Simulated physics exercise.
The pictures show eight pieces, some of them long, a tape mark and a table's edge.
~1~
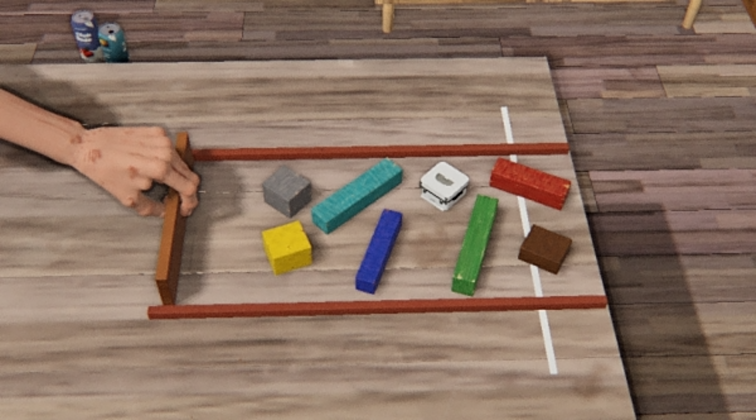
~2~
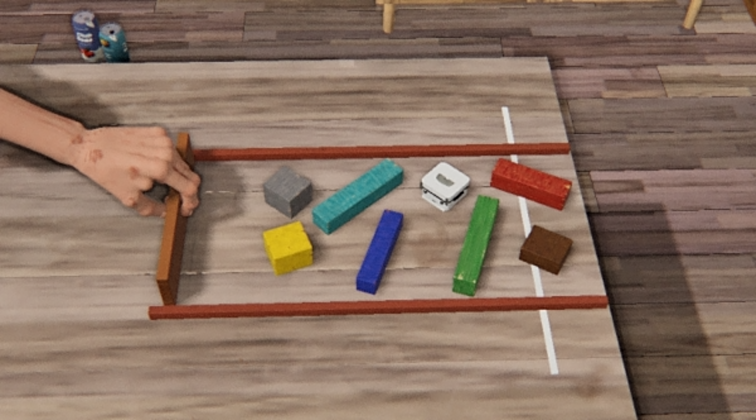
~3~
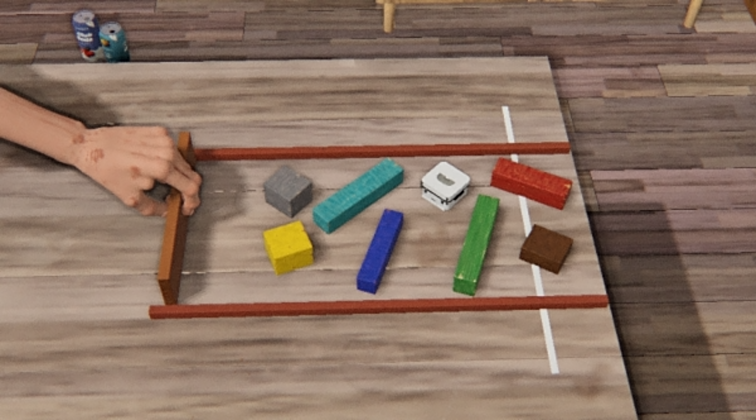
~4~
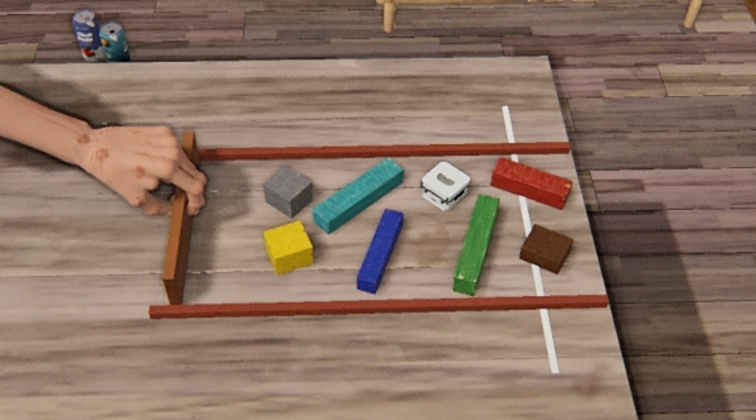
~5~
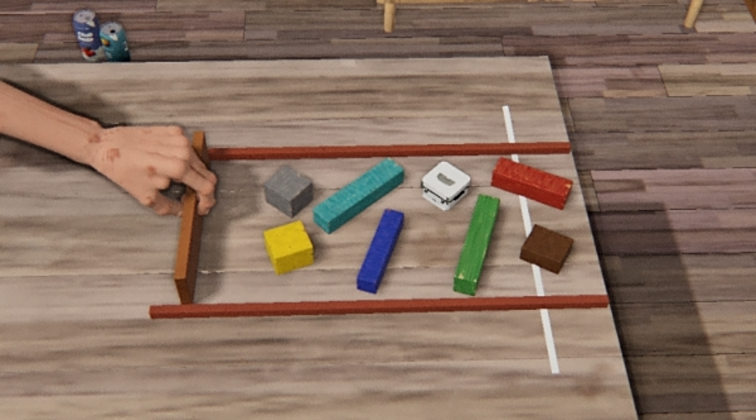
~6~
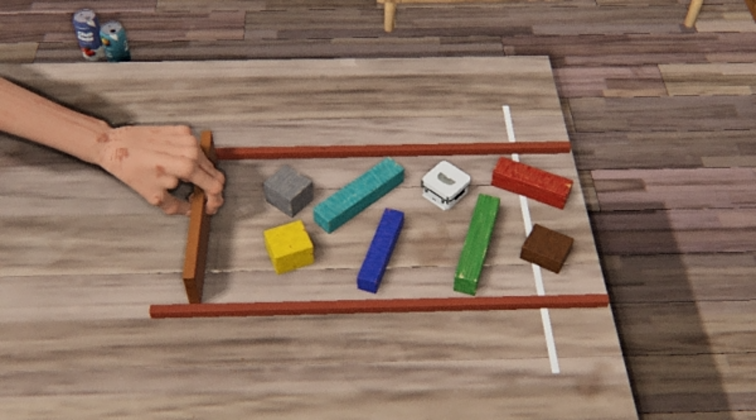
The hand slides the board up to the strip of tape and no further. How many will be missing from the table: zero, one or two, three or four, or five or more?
The number that fall off is three or four.
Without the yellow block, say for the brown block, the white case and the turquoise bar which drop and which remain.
The brown block drops off; the white case goes over; the turquoise bar stays on.
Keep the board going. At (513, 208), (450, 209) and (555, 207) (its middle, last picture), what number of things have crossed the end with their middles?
Place by place, 4, 0 and 6.
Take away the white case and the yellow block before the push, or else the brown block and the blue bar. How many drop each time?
Fallen: 2, and 2 in the other try.
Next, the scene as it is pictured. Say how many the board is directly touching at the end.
The number is 2.
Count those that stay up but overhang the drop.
Overhanging: 2.
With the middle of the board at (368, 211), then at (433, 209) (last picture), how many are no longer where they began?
By then 5, and 8.
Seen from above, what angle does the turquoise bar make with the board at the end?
Some 5 degrees.
Soon after, none off yet; brown block at rest near (547, 248); red bar at rest near (532, 183); green bar at rest near (477, 243).
After that, none off yet; brown block moving near (554, 249); red bar moving near (540, 181); green bar displaced a little near (518, 250).
In the end, the number that fall off is three or four; gone, white case, green bar, red bar and brown block.
